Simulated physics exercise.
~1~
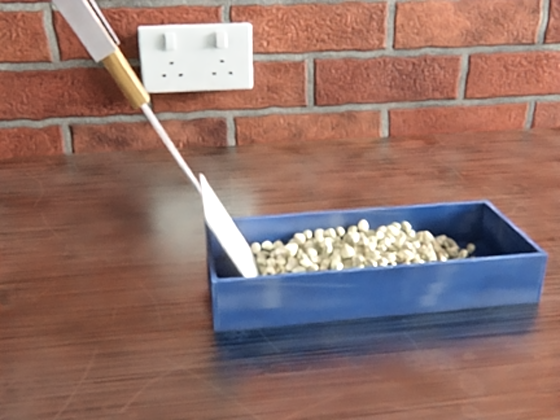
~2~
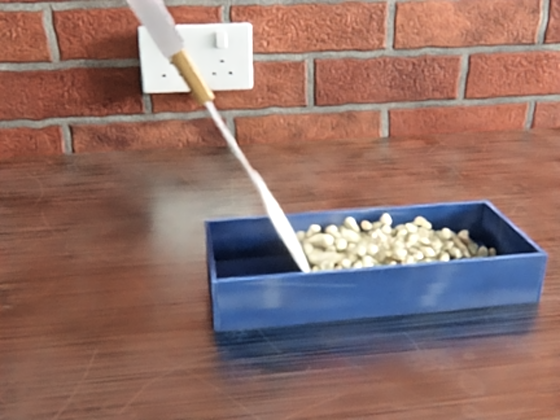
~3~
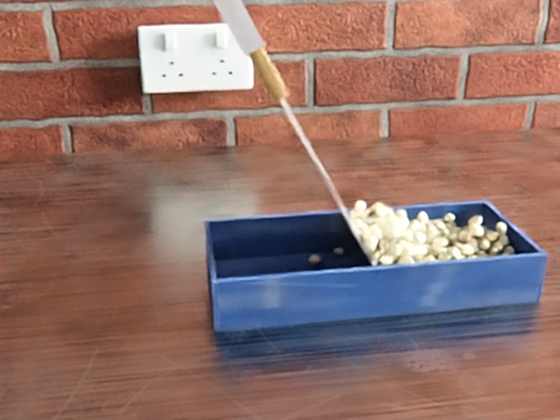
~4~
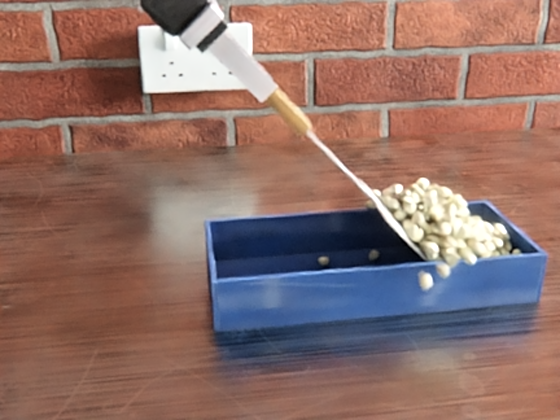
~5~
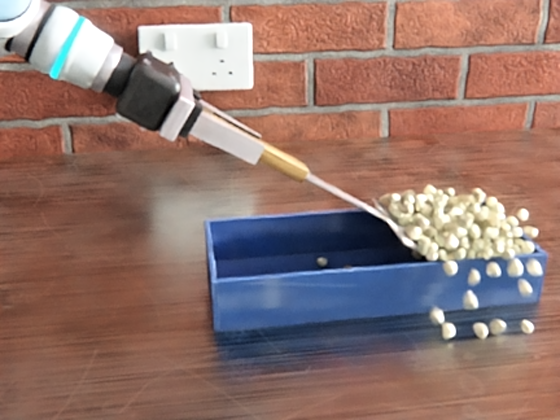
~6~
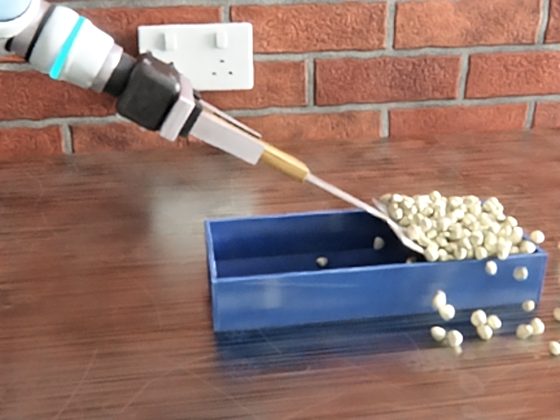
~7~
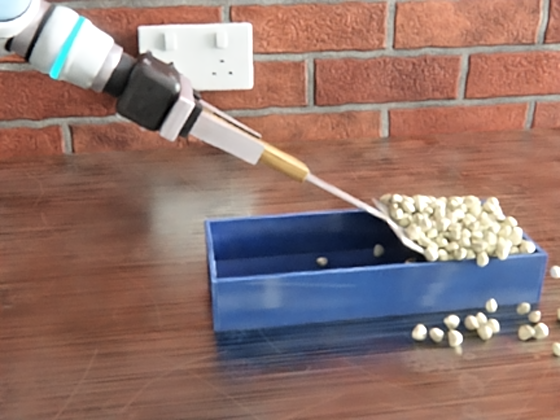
A robot arm swept a paddle rightward through a blue trough of pale dried beans, heaping them at the right end until some tumbled over the front edge, then held still, leaving a tall pile inside and a scattering on the wooden table.
